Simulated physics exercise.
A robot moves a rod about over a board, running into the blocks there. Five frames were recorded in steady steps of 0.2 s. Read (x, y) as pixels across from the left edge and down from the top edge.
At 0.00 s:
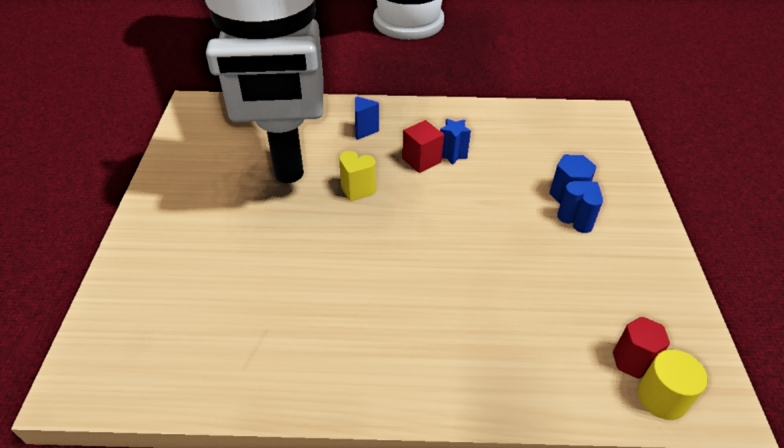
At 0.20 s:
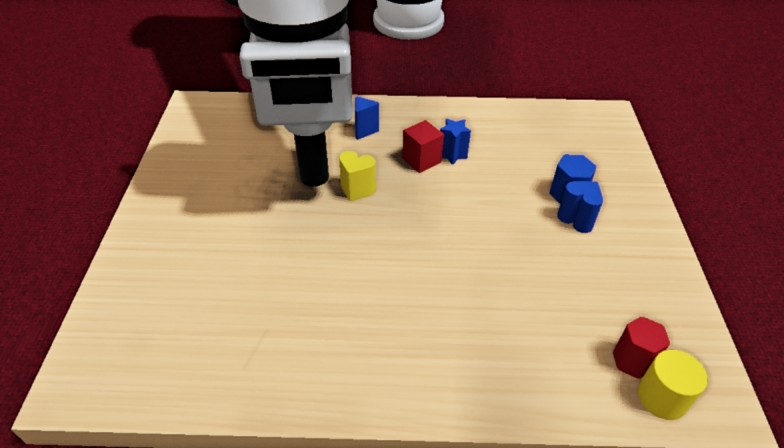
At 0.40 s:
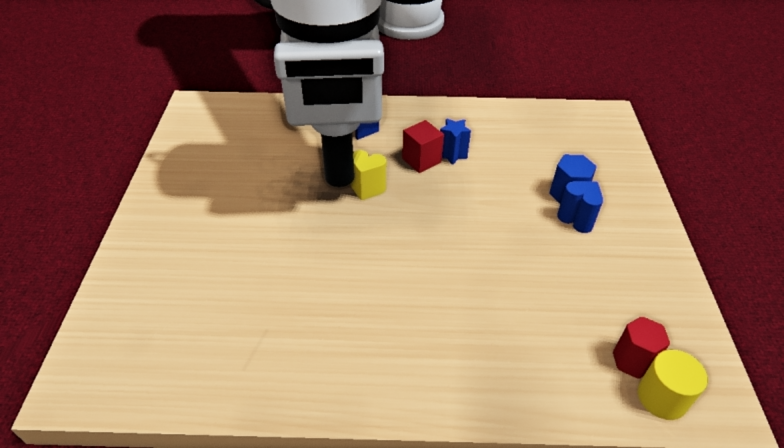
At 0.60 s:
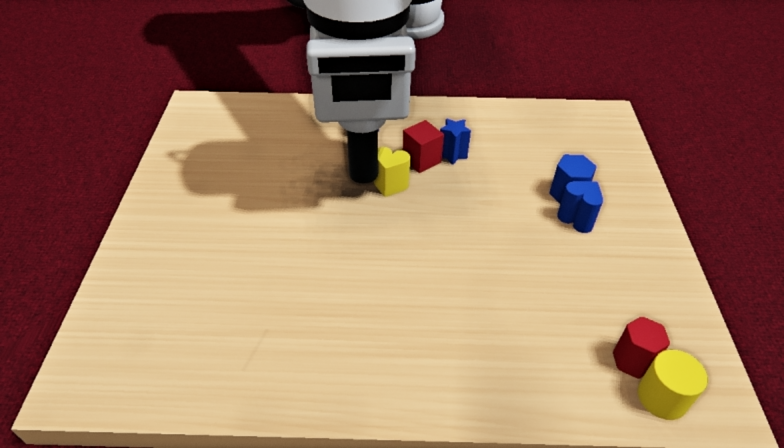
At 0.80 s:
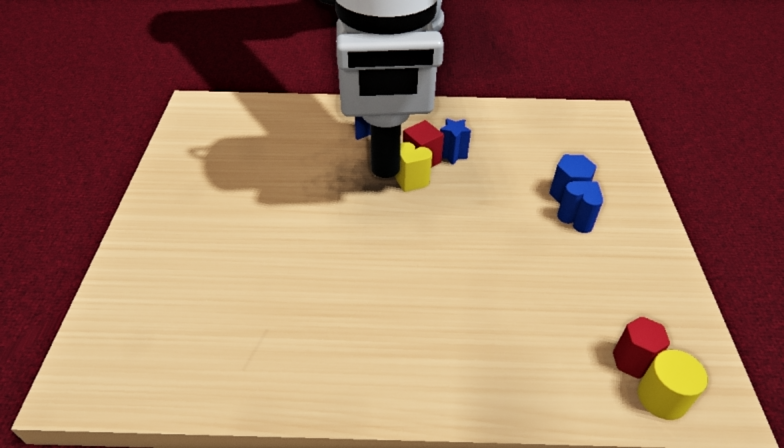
A robot arm moves its rod right and pushes the yellow heart-shaped block toward the red block.
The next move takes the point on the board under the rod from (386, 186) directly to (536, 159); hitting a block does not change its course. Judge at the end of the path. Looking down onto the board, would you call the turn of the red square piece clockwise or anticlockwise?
Direction: Anticlockwise.
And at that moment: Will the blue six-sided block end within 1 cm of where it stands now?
Final answer: Yes.
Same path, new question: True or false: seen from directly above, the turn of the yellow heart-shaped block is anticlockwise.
False - the claim does not hold.
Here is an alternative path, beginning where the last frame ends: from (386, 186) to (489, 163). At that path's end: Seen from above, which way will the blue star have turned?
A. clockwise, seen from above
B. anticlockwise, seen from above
A (clockwise, seen from above)
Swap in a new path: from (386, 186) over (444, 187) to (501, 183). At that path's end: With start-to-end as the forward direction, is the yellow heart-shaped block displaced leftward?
Short answer: Yes.
The first path, step by step. One third of the way, rod at (439, 159); yellow heart-shaped block at (467, 143); red square piece at (436, 126), turned 65° anticlockwise; blue star at (462, 120), turned 40° clockwise.
Two thirds of the way, rod at (491, 150); yellow heart-shaped block at (520, 138), turned 20° clockwise; red square piece at (436, 126), turned 65° anticlockwise; blue star at (462, 120), turned 40° clockwise.
At the end, rod at (540, 142); yellow heart-shaped block at (571, 132), turned 35° clockwise; red square piece at (436, 126), turned 65° anticlockwise; blue star at (462, 120), turned 40° clockwise; blue six-sided block still.
